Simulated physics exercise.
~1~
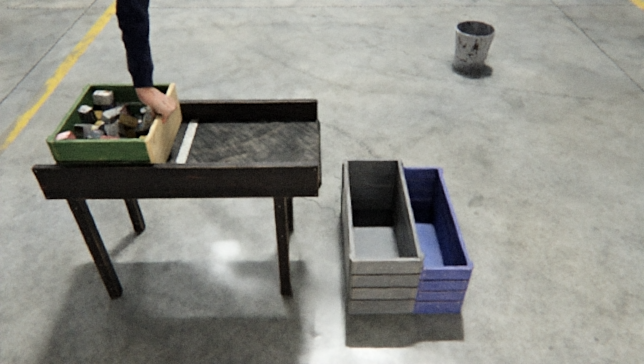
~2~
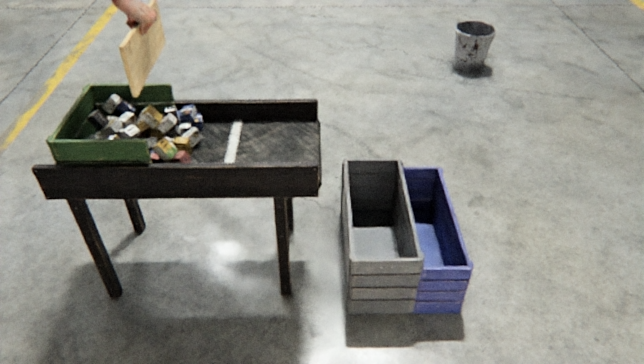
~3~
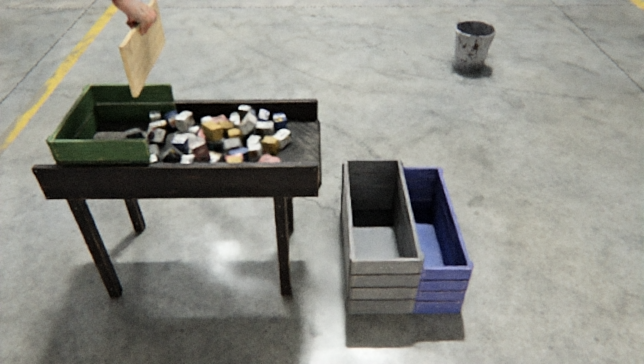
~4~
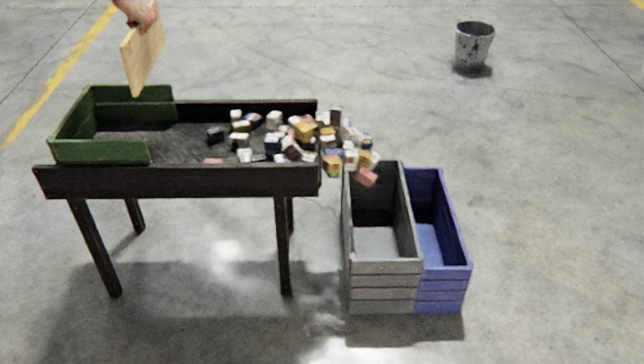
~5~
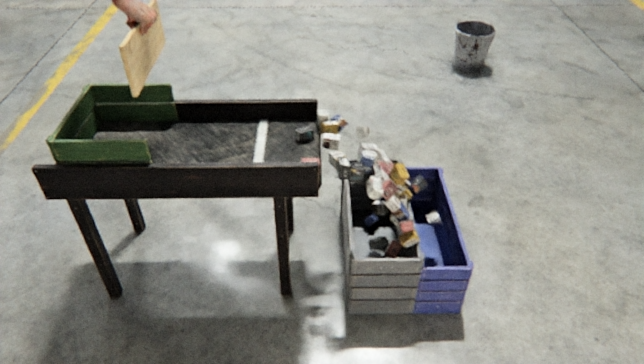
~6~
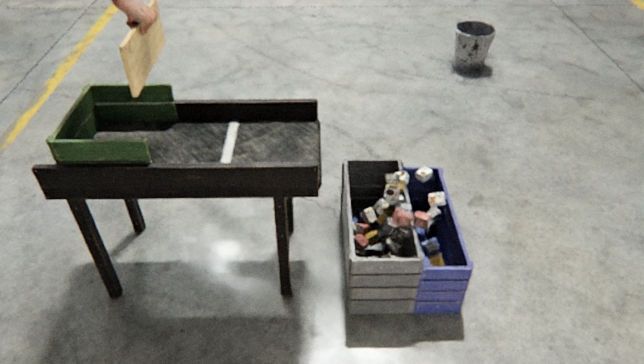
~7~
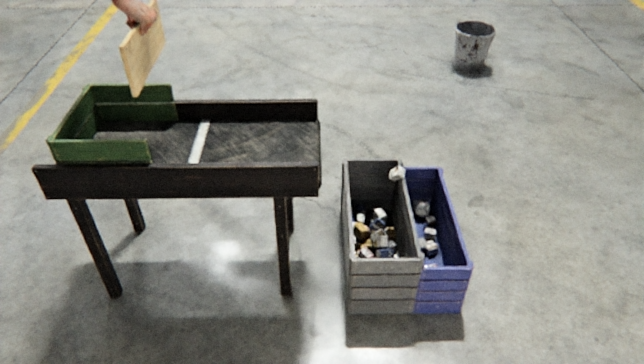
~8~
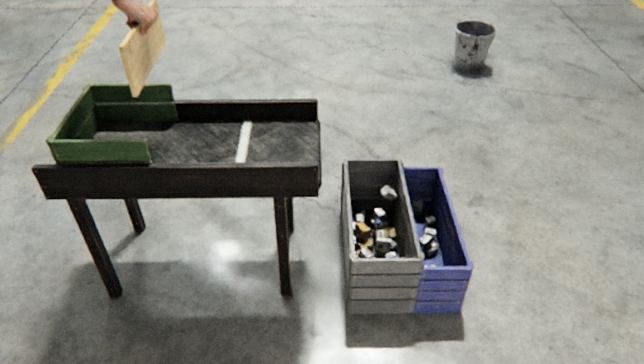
On a concrete floor, a hand lifts the wooden gate of a green pen on a dark belt table, and a loose pile of small blocks rides right and tumbles off the end, most landing in the grey tote and some in the blue one beyond.
